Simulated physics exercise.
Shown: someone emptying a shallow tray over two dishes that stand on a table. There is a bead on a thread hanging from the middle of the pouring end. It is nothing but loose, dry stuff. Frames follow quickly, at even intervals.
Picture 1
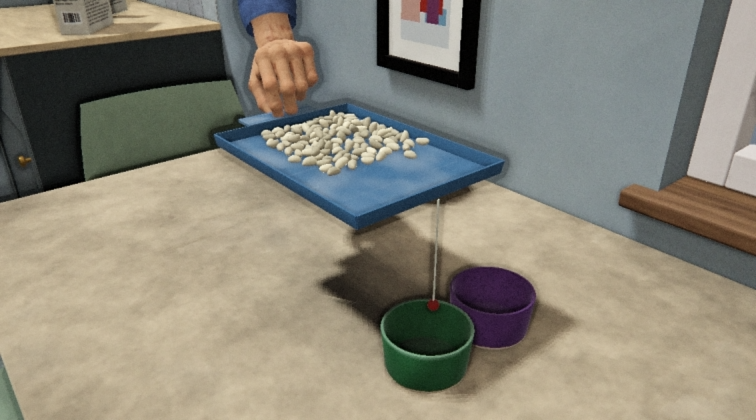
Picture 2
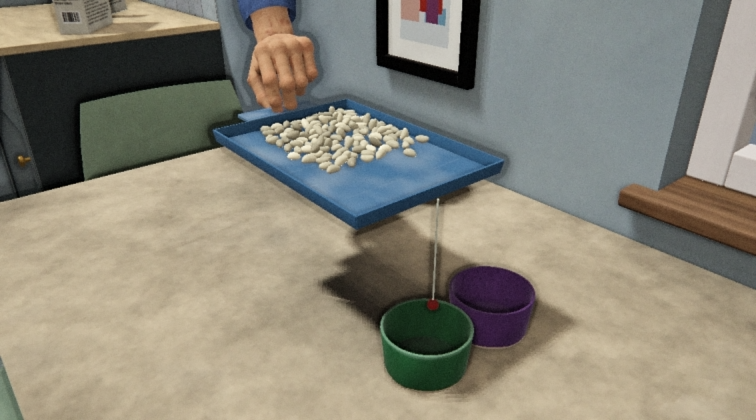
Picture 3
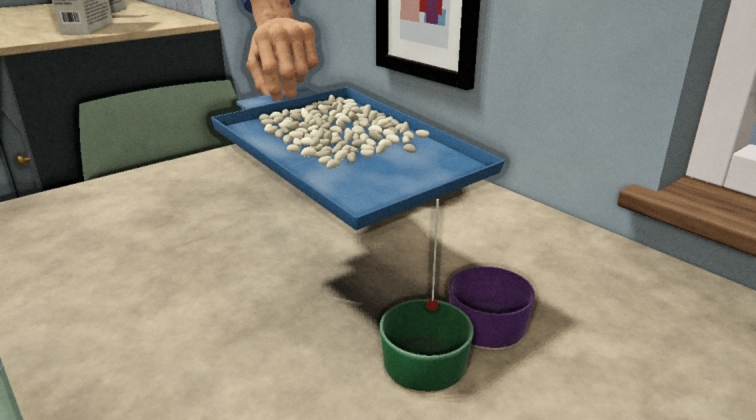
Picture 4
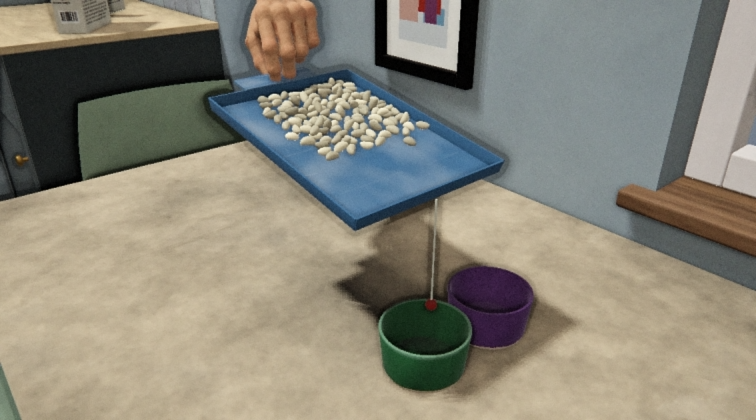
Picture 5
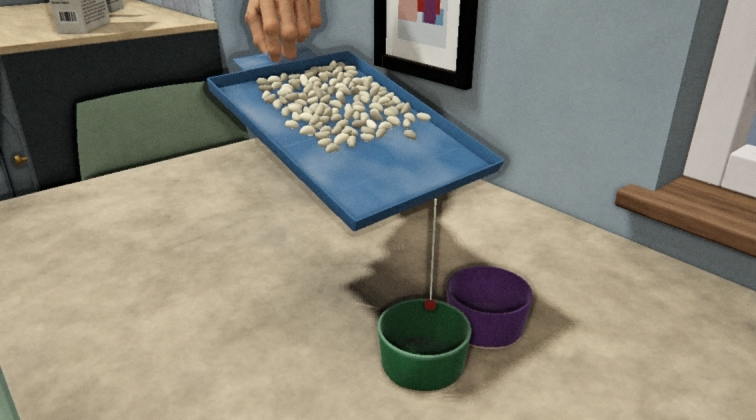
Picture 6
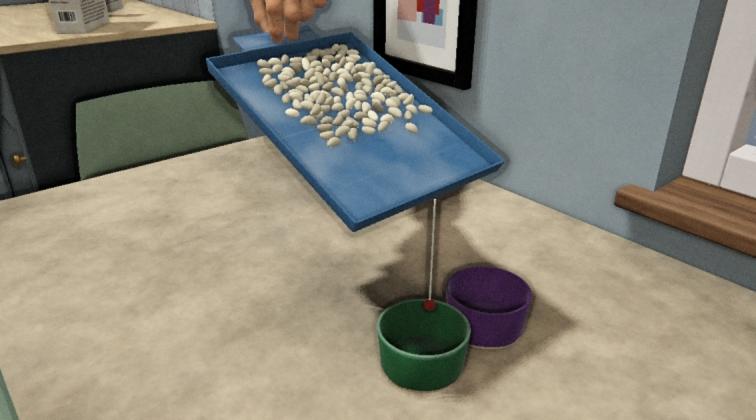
A blue shallow tray heaped with white beans is held above a pale mottled table in a room with blue-grey walls, seen from slightly above. Below its near end, a red bead hangs on a thin thread by a green dish, with a purple dish behind to the right. A hand at the far end rises steadily, tilting the tray more steeply, while the beans stay bunched near the raised end.
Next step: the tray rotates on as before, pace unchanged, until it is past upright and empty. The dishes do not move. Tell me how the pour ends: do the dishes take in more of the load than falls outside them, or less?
Result: Mostly missed.
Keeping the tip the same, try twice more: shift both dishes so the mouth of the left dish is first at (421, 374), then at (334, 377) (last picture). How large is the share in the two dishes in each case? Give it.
Trial 1 around 80 percent, trial 2 around 20 percent.
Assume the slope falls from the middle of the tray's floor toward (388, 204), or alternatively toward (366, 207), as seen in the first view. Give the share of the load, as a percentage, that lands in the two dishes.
The first gives 10 %, the second 10 %.
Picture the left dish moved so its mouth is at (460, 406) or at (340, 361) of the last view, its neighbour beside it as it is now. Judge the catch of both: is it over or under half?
Taking the places in turn, it's shy of half and then shy of half.
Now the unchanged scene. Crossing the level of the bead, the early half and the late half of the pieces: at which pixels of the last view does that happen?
At about (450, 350), then at (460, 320).
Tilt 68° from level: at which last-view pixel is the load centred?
Roughly at (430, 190).
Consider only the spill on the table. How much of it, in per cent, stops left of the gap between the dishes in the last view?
Around 40 per cent, I reckon.
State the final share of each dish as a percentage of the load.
Left about 10, right about 0 in a hundred.
Just after the last frame, tray tipped steeply; the larger part on the tray; roughly a quarter in the air.
A moment on, tray tipped past a quarter turn; roughly a quarter on the tray; about a tenth in the left dish; just a few in the right dish; roughly two thirds outside both; roughly a quarter in the air.
Further on, tray tipped past a quarter turn; about a tenth in the left dish; just a few in the right dish; the larger part outside both.
When it is over, tray tipped past a quarter turn; about a tenth in the left dish; just a few in the right dish; the larger part outside both.
